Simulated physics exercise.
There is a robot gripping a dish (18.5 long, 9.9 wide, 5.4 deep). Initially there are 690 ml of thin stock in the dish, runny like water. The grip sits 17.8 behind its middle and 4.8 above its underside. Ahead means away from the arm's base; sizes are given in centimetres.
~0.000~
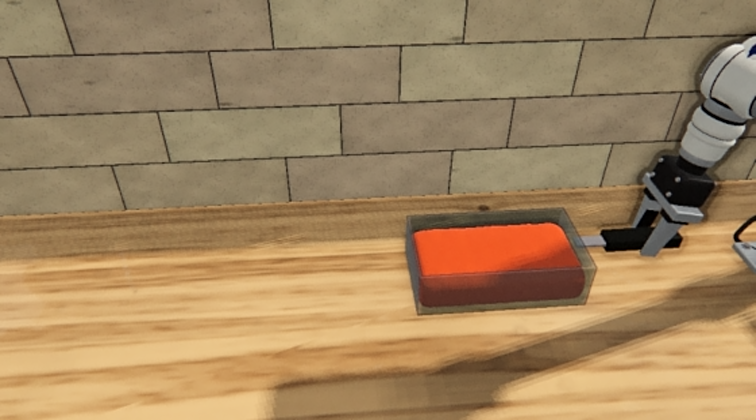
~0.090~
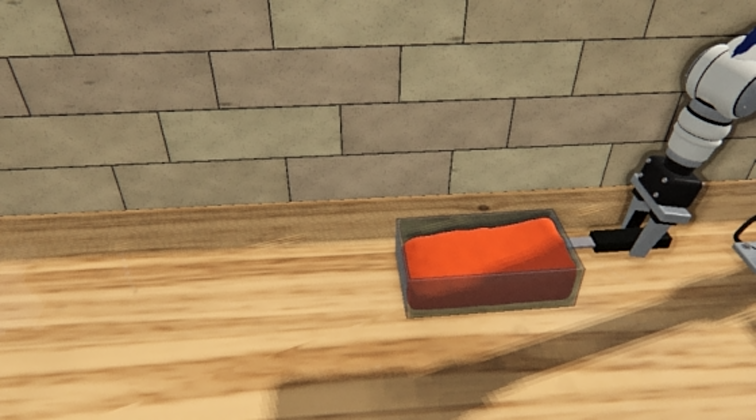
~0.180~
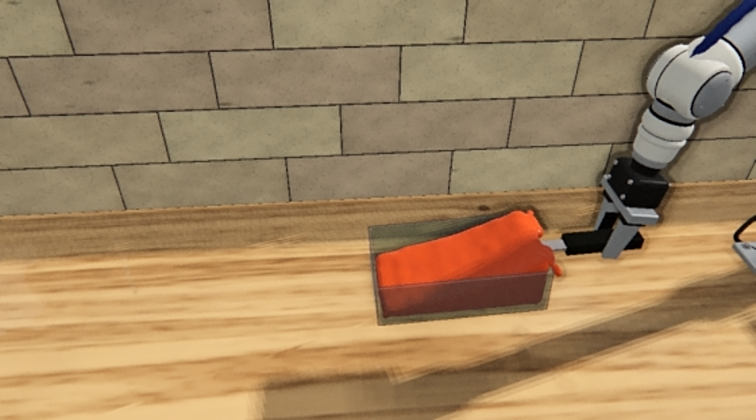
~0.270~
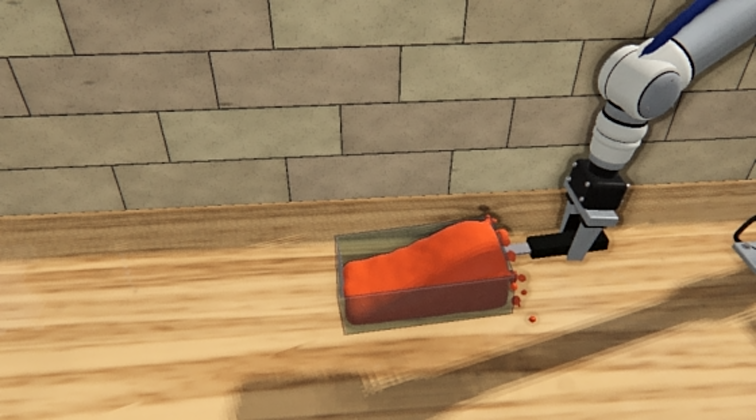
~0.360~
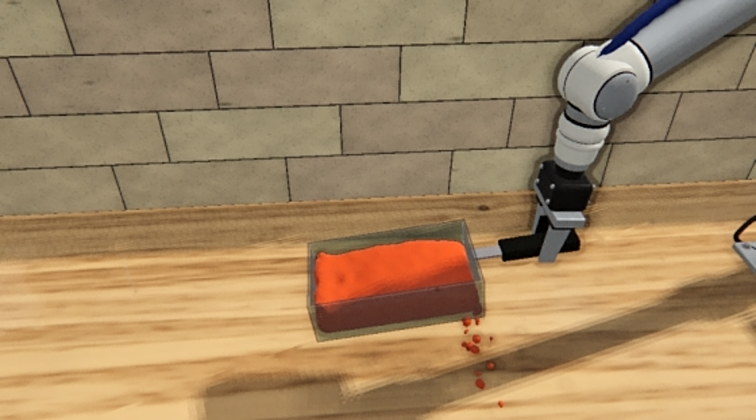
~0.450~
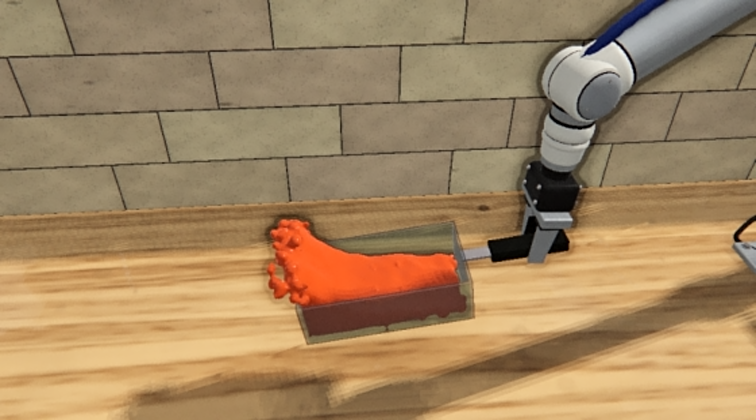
At the start, a robot arm grips a clear rectangular dish of red liquid resting level on a wooden surface. The arm moves the dish left, and the liquid piles up at the right end, scattering drops over it. The liquid then surges left, splashing over the far end as the dish tilts slightly.
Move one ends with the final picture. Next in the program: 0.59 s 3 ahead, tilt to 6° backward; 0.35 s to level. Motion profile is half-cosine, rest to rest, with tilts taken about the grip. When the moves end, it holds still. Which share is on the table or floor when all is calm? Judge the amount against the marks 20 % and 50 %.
It is between 20 and 50 %.
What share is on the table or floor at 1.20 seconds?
Roughly 30 %.
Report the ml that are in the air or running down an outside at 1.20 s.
About 0 ml.
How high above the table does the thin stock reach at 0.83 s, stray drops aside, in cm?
Looks like it gets up to about 24 centimetres.
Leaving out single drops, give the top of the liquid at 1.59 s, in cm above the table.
I'd estimate some 20 centimetres.
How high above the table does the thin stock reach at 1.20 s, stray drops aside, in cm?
About 21 cm.
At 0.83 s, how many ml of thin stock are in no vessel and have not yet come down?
I'd say around 5 ml.
After 0.83 s, tilted 2° backward, liquid up to 26 above the table; 480 ml in the dish, 210 ml on the table or floor, 5 ml in the air or running down outside.
After 1.20 s, tilted 3° backward, liquid up to 22 above the table; 475 ml in the dish, 220 ml on the table or floor.
After 1.59 s, level, liquid up to 21 above the table; 475 ml in the dish, 220 ml on the table or floor.
After 2.39 s, level, liquid up to 21 above the table; 475 ml in the dish, 220 ml on the table or floor.
In the end, 475 ml in the dish, 220 ml on the table or floor. That is 31 % on the table or floor.
